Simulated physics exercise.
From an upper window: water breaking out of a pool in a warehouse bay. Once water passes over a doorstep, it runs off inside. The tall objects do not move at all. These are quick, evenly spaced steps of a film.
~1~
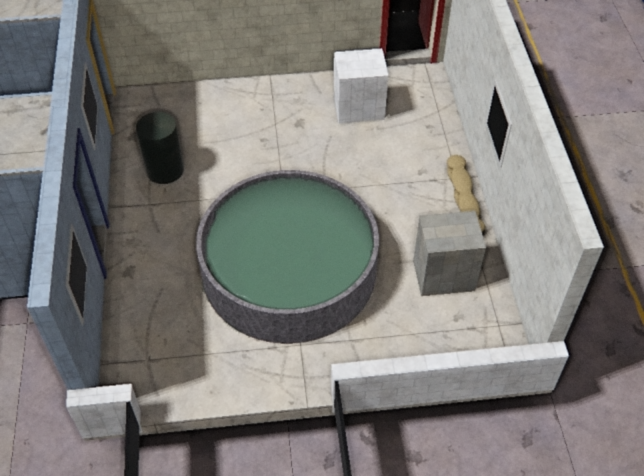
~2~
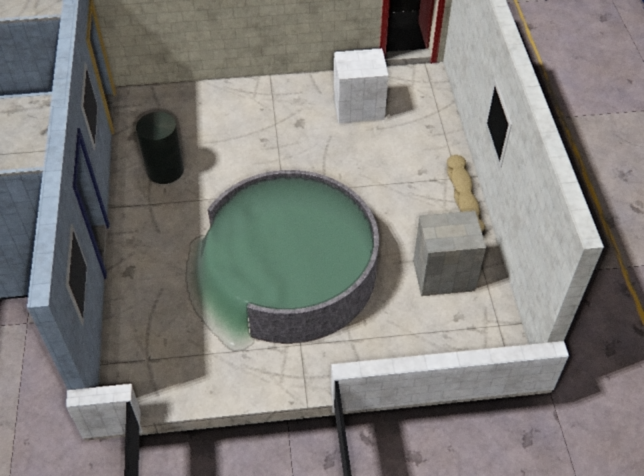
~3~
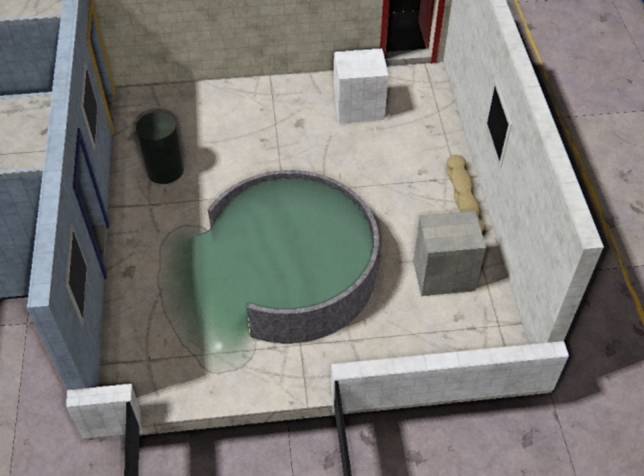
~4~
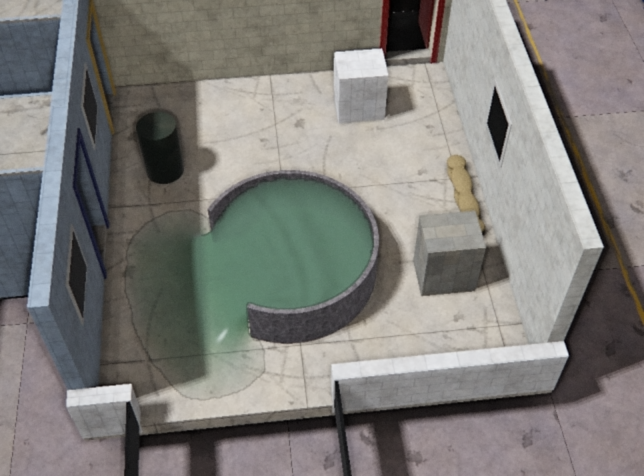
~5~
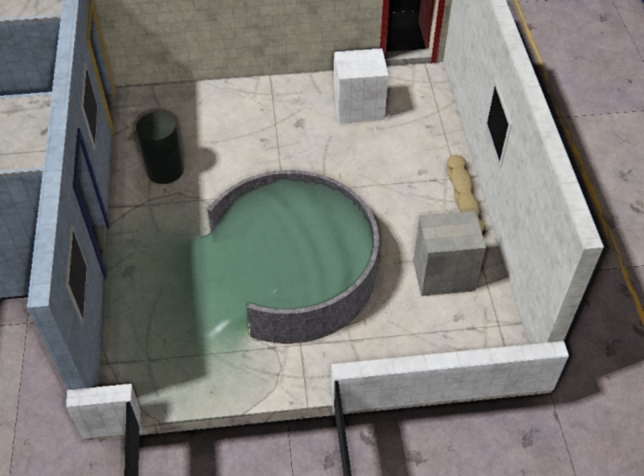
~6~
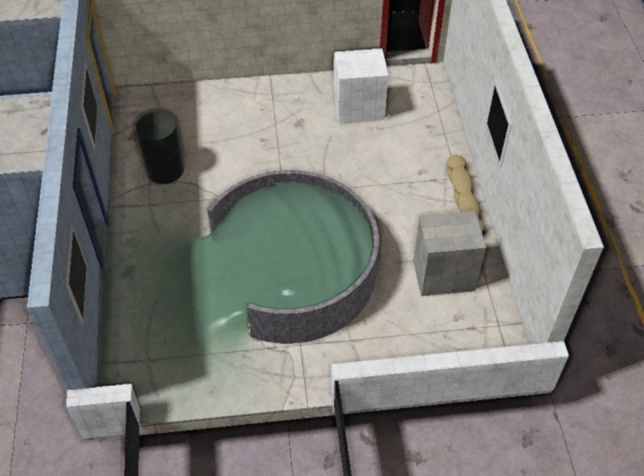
The clip opens on a high view of a pale-floored bay where still green water fills a round, stone-rimmed pool. A gap appears in the rim's lower left side and water pours out, spreading across the floor leftward to the blue wall and toward the front, while the blocks and dark barrel stay still.
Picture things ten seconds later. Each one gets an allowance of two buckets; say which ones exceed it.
Outcome: The blue door passes two buckets; the yellow door passes two buckets; the red door does not pass two buckets.
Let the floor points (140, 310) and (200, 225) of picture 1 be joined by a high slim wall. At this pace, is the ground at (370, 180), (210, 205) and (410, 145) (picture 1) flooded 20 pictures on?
One after the other: Dry, under water, no water.
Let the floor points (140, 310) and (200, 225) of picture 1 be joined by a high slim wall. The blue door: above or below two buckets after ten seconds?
Looks like the blue door doesn't reach that amount here.
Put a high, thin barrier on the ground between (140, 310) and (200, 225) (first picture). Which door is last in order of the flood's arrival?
I'd pick the one in red.
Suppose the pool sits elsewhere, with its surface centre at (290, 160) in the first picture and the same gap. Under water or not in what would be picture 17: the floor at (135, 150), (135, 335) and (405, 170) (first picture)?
I'd say swamped for the first, swamped for the second and still dry for the third.
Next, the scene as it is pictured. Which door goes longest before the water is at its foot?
Door: The one in red.
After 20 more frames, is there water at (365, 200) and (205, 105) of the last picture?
Point one: Unflooded. Point two: Swamped.
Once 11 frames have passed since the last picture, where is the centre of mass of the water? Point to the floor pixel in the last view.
About (213, 289) in the last view.
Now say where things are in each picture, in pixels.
Still water in the pool at (288, 240), in the first picture.
Water pours out at (209, 285) and has run to a hidden place, in the second picture.
The front is at (178, 233), out from the gap at (209, 286), in the third picture.
Water pours out at (209, 288) and has run to (167, 217), in the fourth picture.
Water pours out at (209, 288) and has run to (108, 233), in the fifth picture.
The front is at (117, 202), out from the gap at (210, 288), in the sixth picture.
A moment on, water covers 20 % of the floor; the blue door over two buckets in, the yellow door not reached, the red door not reached.
Next, water covers 25 % of the floor; the blue door far over two buckets in, the yellow door wet at the sill, nothing in, the red door not reached.
Then, water covers 45 % of the floor; the blue door far over two buckets in, the yellow door under two buckets in, the red door not reached.
Later, water covers 75 % of the floor; the blue door far over two buckets in, the yellow door over two buckets in, the red door wet at the sill, nothing in.
In the end, water covers 90 % of the floor; the blue door far over two buckets in, the yellow door over two buckets in, the red door wet at the sill, nothing in.
